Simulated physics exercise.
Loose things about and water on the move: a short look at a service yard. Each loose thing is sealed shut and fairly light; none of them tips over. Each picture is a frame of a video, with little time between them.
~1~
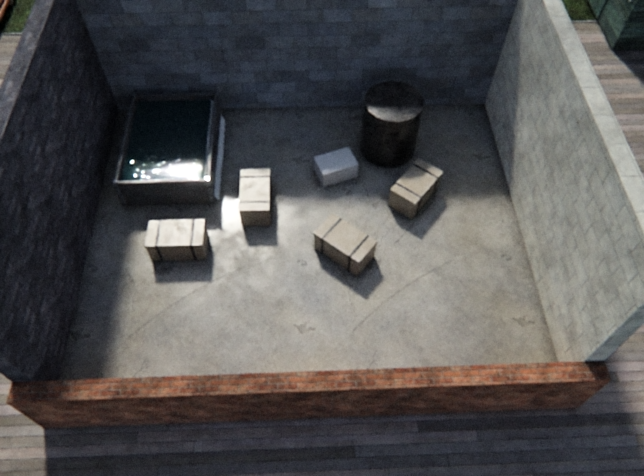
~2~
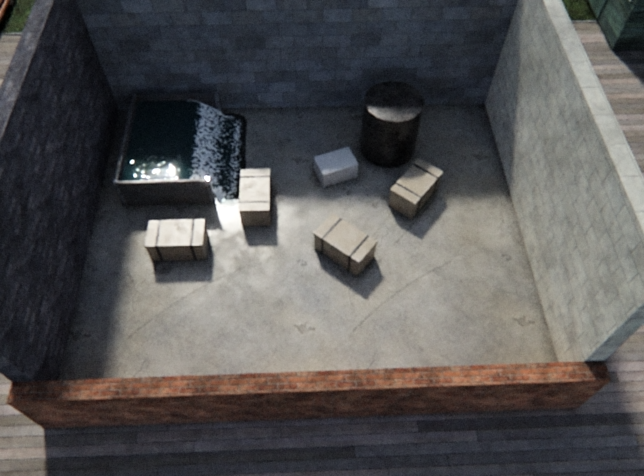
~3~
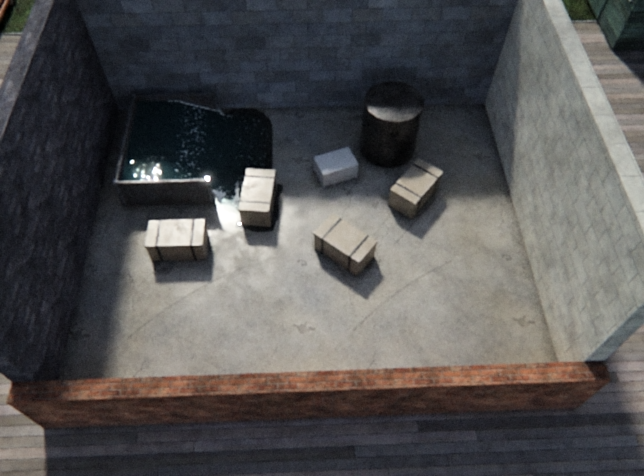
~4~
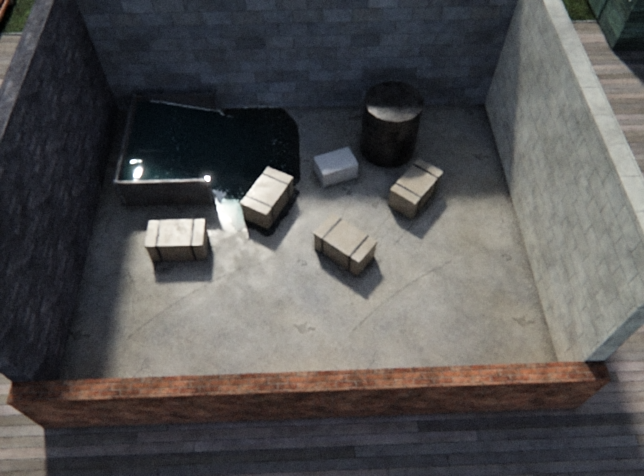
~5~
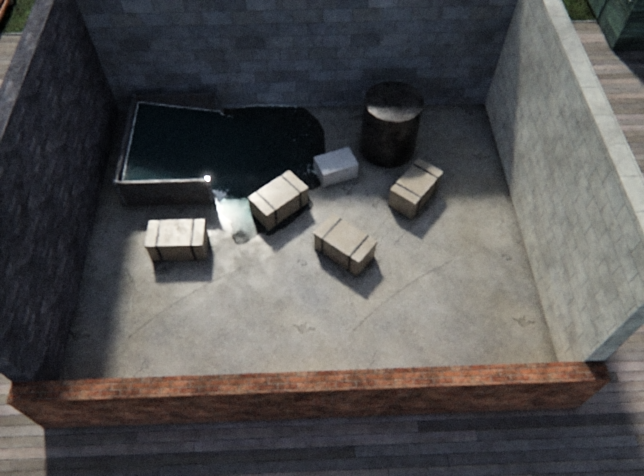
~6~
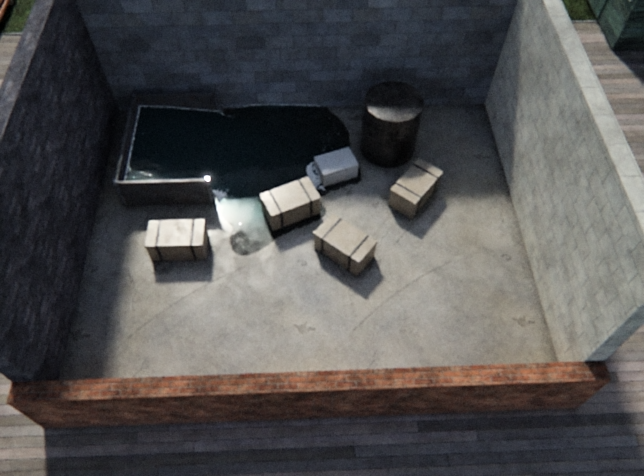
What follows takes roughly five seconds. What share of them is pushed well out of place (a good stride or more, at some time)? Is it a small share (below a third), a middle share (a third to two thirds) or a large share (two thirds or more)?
A large share, two thirds or more.
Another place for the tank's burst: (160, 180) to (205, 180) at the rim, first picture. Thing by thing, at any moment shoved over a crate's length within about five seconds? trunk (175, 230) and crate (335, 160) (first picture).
Lab note, as listed: Reached that mark / stayed below that mark.
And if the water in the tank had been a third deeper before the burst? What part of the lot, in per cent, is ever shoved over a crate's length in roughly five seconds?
Around 80 in a hundred.
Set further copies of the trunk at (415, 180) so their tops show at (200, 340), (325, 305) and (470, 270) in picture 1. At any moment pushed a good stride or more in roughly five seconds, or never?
Copy by copy, in order: Largely stays, largely stays, relocated.
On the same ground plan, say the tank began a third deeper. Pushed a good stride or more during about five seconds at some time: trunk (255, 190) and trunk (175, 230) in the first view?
In order, the full distance and then a lesser distance.
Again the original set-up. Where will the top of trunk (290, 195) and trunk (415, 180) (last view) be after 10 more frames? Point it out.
(355, 225) and (465, 190), about.
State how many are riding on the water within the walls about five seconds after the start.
Count: 3.
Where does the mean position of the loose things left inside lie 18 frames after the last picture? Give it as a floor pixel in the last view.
I'd put it around pixel (393, 263).
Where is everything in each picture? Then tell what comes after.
In the first frame, a trunk at (254, 189), on the bottom; a crate at (336, 161), on the bottom; 0 of 5 have shifted.
In the second frame, a trunk at (254, 189), on the bottom; a crate at (336, 161), on the bottom; 0 of 5 have shifted.
In the third frame, a trunk at (257, 189), on the bottom, close to its start; a crate at (336, 161) rests on the ground; 0 of 5 have shifted.
In the fourth frame, a trunk at (267, 190) rests on the ground, close to its start; a crate at (336, 161) rests on the ground; 1 of 5 have shifted.
In the fifth frame, a trunk at (278, 192) rests on the ground, a stride from its start; a crate at (336, 161), on the bottom; 1 of 5 have shifted.
In the sixth frame, a trunk at (290, 196) rests on the ground, a stride from its start; a crate at (336, 161) rests on the ground; 1 of 5 have shifted.
A moment on, 1 of 5 are well off their spots; 0 afloat.
Next, 4 of 5 are well off their spots; 1 afloat.
Later, 4 of 5 are well off their spots; 2 afloat.
In the end, 4 of 5 are well off their spots, and 4 have been at some point; 3 afloat.
